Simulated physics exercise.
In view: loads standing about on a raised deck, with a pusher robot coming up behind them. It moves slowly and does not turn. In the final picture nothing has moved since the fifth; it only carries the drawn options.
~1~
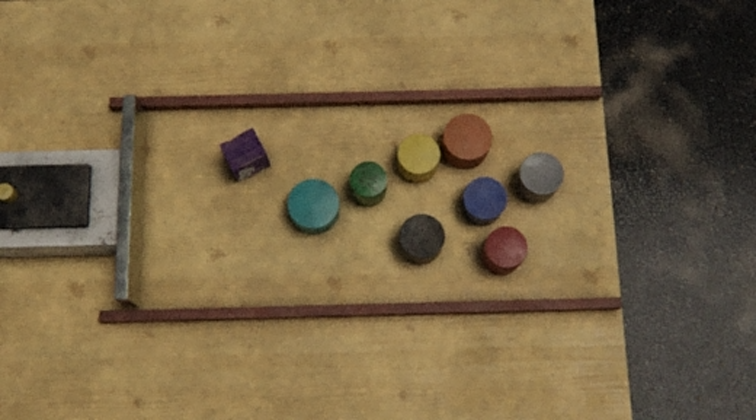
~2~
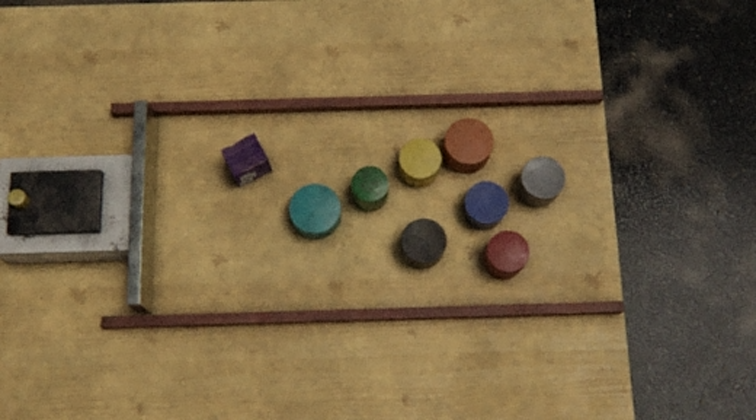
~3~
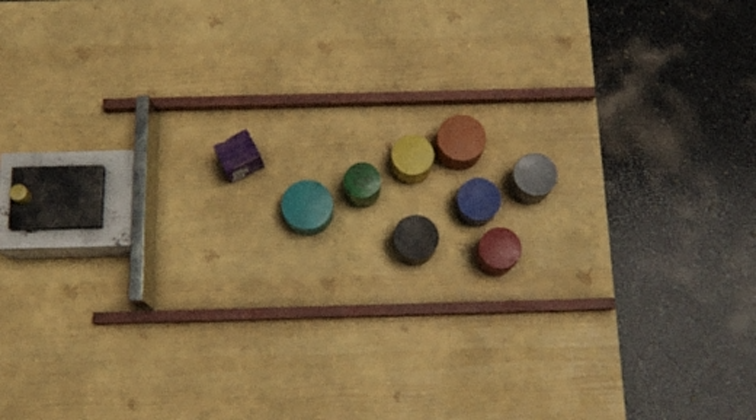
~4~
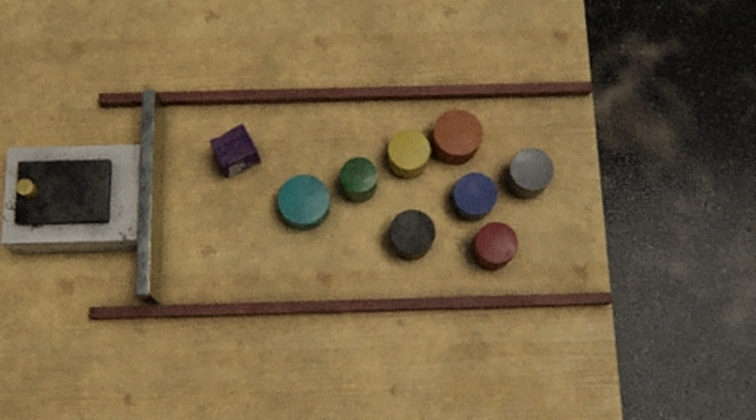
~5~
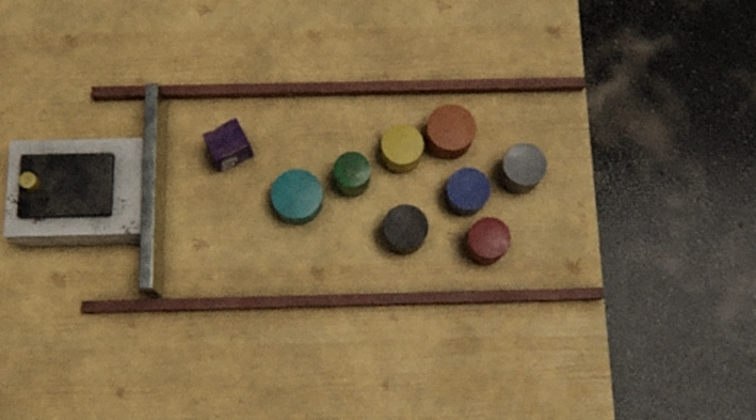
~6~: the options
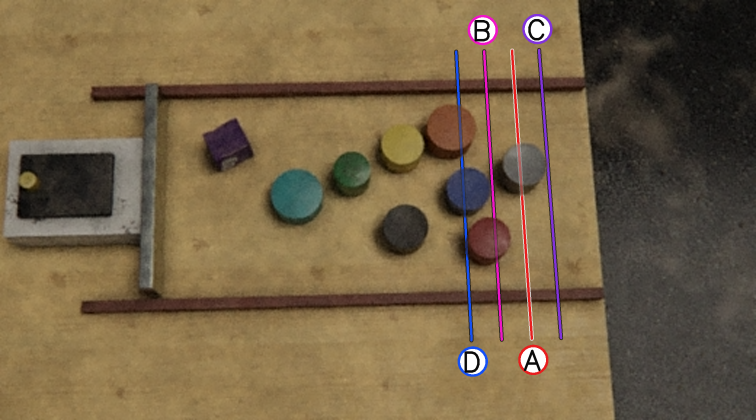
A grey pusher robot with a wide flat blade creeps slowly to the right between two dark red rails on a wooden deck. Ahead of it, a purple block and eight round, variously coloured containers stay where they stand, and the blade edges closer to the block without touching it.
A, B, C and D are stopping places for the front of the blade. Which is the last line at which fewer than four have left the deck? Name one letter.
Up to line A.
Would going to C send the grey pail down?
Yes.
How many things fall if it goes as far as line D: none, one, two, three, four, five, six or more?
The count is none.
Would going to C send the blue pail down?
Yes.
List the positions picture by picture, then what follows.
The first picture shows grey pail (539, 179); turquoise canister (314, 207); black pail (422, 240).
The second picture shows robot (62, 202); purple parcel (247, 160).
The third picture shows robot (64, 197); yellow canister (412, 159).
The fourth picture shows robot (71, 191); green canister (359, 180).
The fifth picture shows robot (73, 185); grey pail (522, 169); turquoise canister (297, 197); black pail (405, 231).
On the marked copy, A at (522, 189); B at (493, 190); C at (550, 189); D at (464, 191).
Following A. Soon after the start, robot (210, 182); purple parcel (312, 153); turquoise canister (319, 197).
Later, robot (347, 178); blue pail (505, 206); orange canister (487, 122).
In the end, robot (451, 176); blue pail (596, 207); orange canister (581, 122); none fallen.
As for the rest, B is within the limit but short; C drops four; D is within the limit but short.
